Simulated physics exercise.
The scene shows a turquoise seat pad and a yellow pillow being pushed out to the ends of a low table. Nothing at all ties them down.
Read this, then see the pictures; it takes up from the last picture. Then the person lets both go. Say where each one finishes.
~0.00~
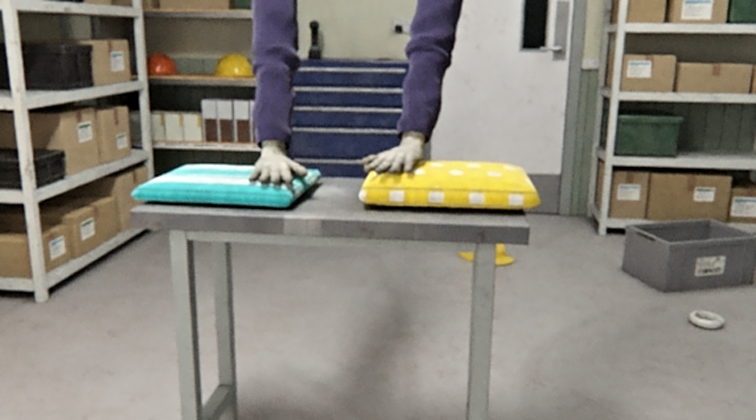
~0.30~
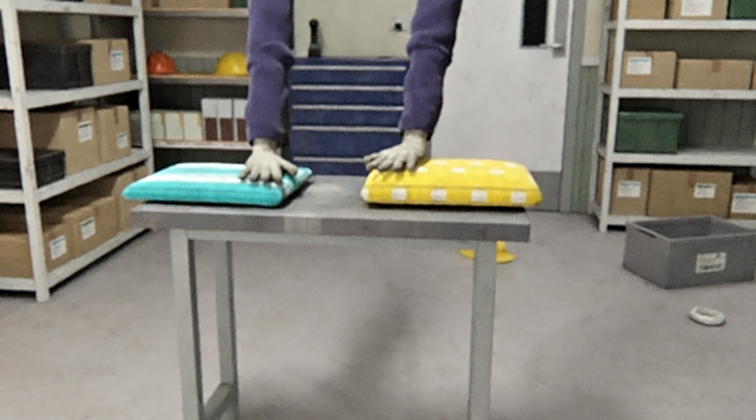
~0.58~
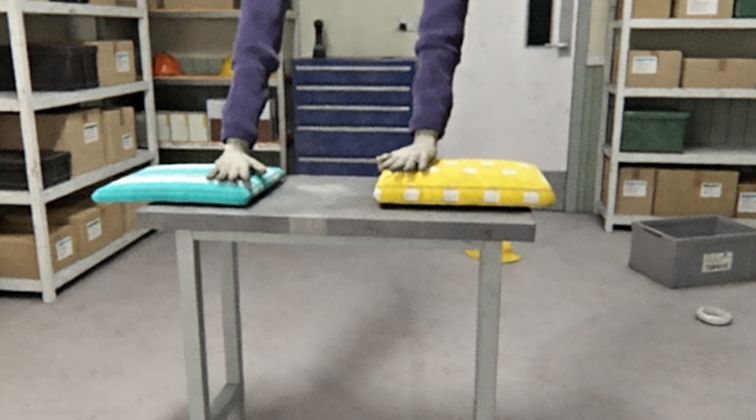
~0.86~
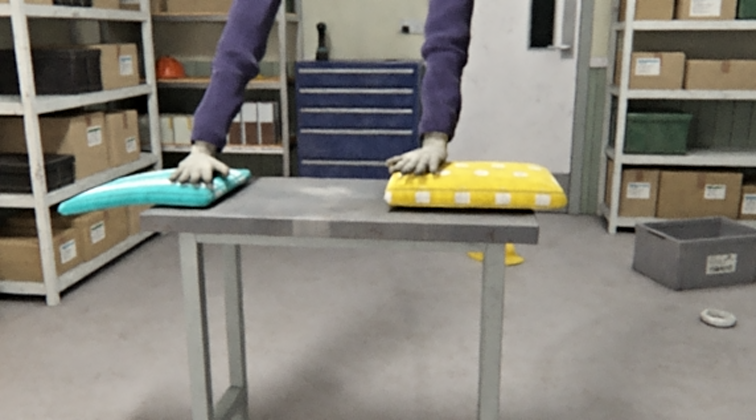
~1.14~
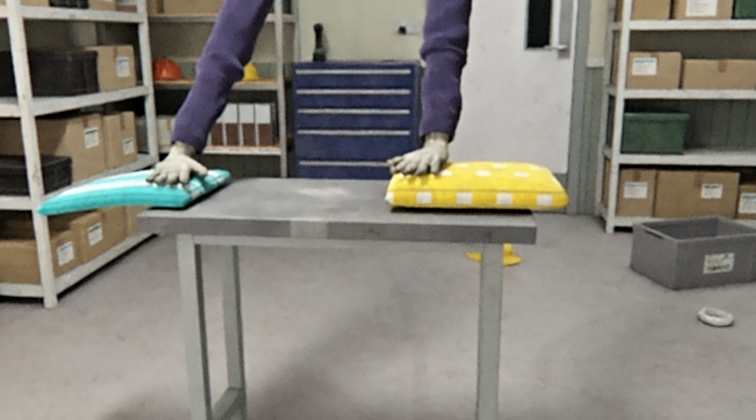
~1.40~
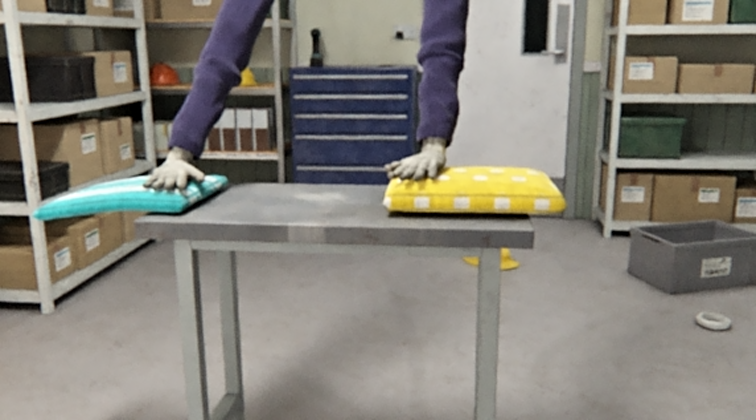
One by one: The turquoise seat pad is going to come off I think; the yellow pillow is going to stay on I think.
After 1.80 s, seat pad falling near (143, 298); pillow as it was left.
After 2.08 s, seat pad on the floor; pillow as it was left.
In the end, seat pad on the floor; pillow as it was left. The turquoise seat pad slumps off the end and the yellow pillow remains on top.
